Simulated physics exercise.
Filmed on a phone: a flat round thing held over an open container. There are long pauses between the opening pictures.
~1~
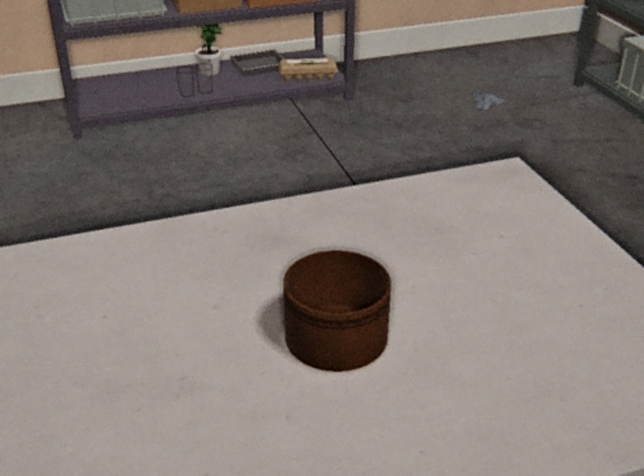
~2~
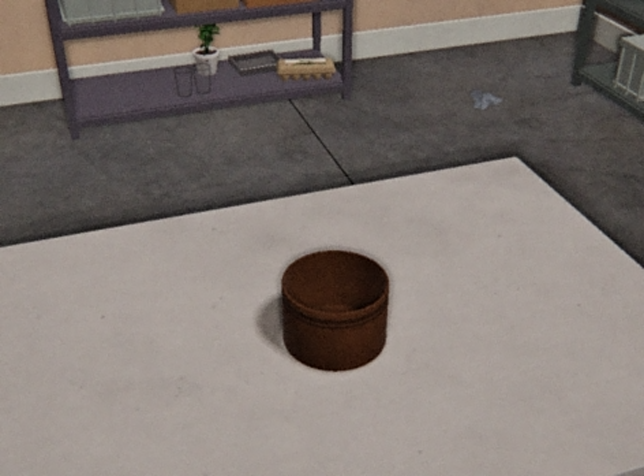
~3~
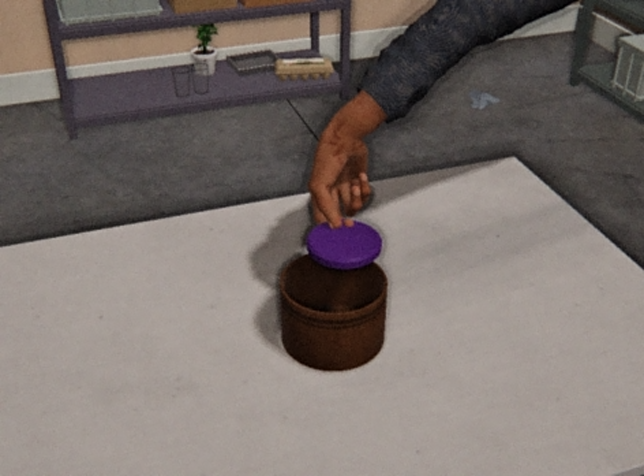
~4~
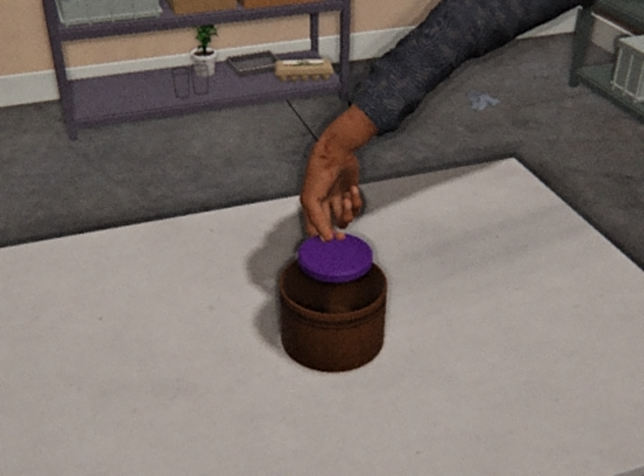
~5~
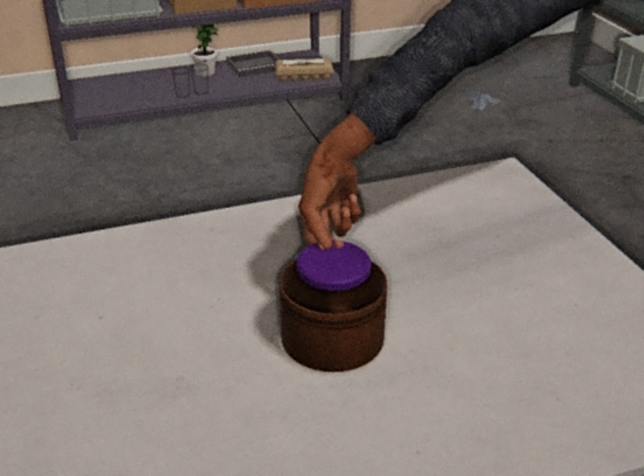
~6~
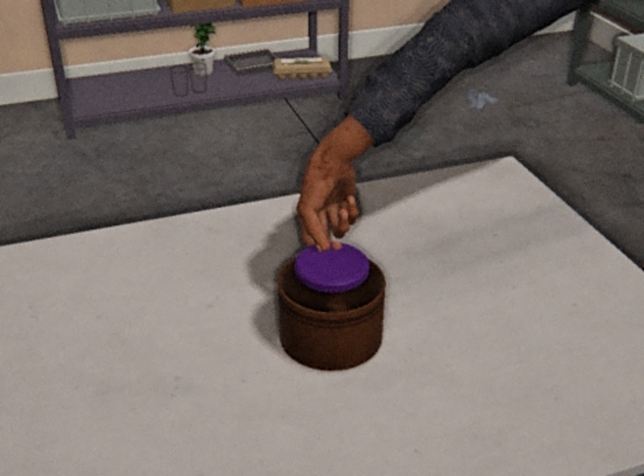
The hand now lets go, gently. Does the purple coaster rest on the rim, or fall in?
The purple coaster falls in.
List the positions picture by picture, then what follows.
Jug (337, 310), in the first frame.
Jug (335, 310), in the second frame.
Still on the way; purple coaster (344, 243); jug (333, 310), in the third frame.
Still on the way; purple coaster (335, 257); jug (333, 311), in the fourth frame.
Still on the way; purple coaster (334, 265); jug (333, 310), in the fifth frame.
In place, still held; purple coaster (332, 266); jug (331, 309), in the sixth frame.
Then, 0.18 s after the last picture, purple coaster falling near (331, 319).
At rest, the purple coaster drops inside, near (331, 330).
